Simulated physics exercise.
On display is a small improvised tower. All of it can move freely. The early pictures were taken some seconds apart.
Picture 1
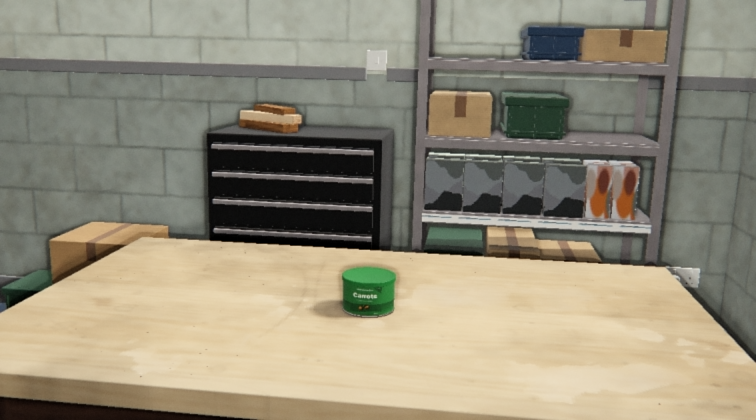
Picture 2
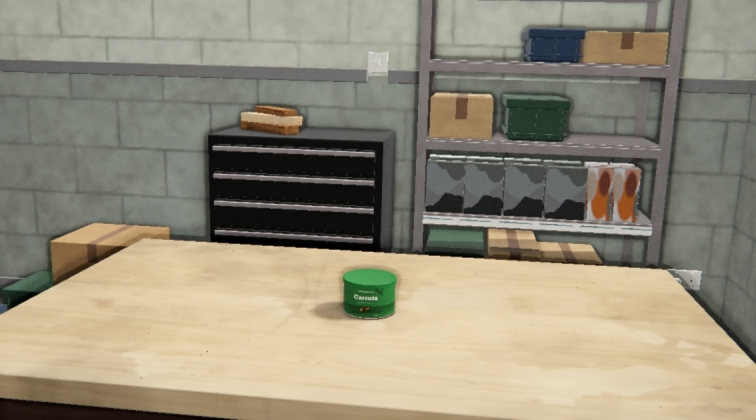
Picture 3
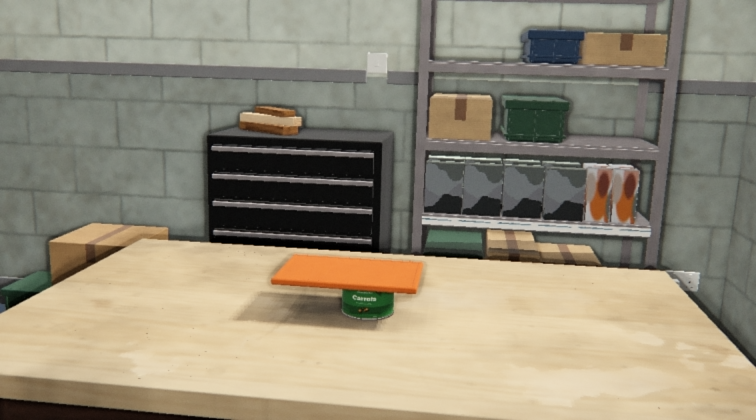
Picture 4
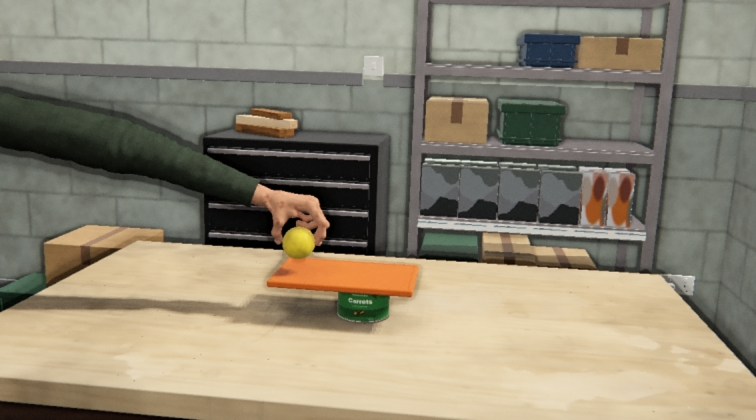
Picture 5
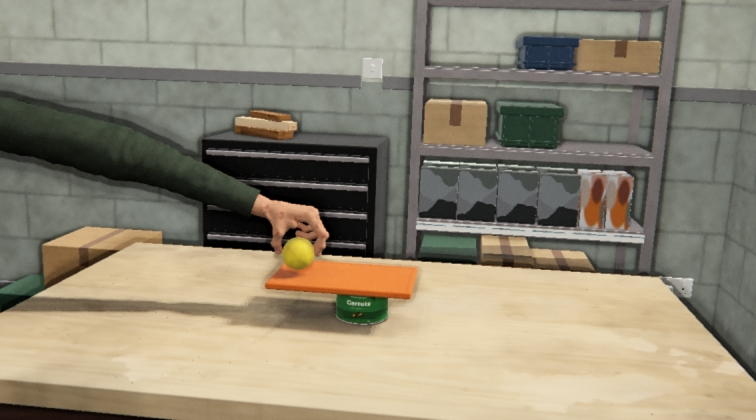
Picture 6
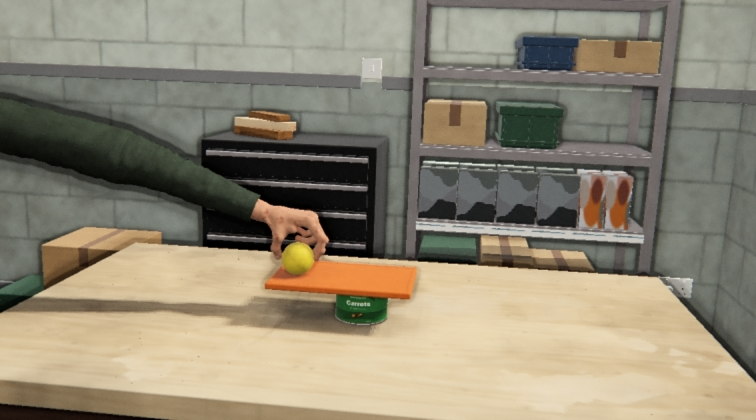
An orange lid appearing atop a green can on a wooden table, then a hand lowering a yellow lemon onto its left side.
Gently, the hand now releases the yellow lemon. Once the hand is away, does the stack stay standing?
No - most likely it does not remain standing.
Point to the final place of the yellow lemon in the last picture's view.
Close to pixel (211, 295).
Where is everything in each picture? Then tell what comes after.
In the first frame, the last thing is not in view yet.
In the second frame, the last thing is not in view yet.
In the third frame, the last thing is not in view yet; orange lid (351, 273).
The fourth frame shows coming down; yellow lemon (299, 243); orange lid (346, 276).
The fifth frame shows coming down; yellow lemon (298, 254); orange lid (345, 278).
The sixth frame shows set down, still held; yellow lemon (298, 259); orange lid (344, 278).
Then, 0.30 s after the last picture, yellow lemon now fallen; orange lid tipped 35° from how it was.
Then, 0.50 s after the last picture, orange lid tipped 29° from how it was.
Then, 0.60 s after the last picture, orange lid tipped 23° from how it was.
Then, 0.80 s after the last picture, orange lid tipped 19° from how it was.
At rest, fallen, yellow lemon and orange lid; green tub in place. Seen from the same camera at the end, yellow lemon near (211, 295). The stack gives way.
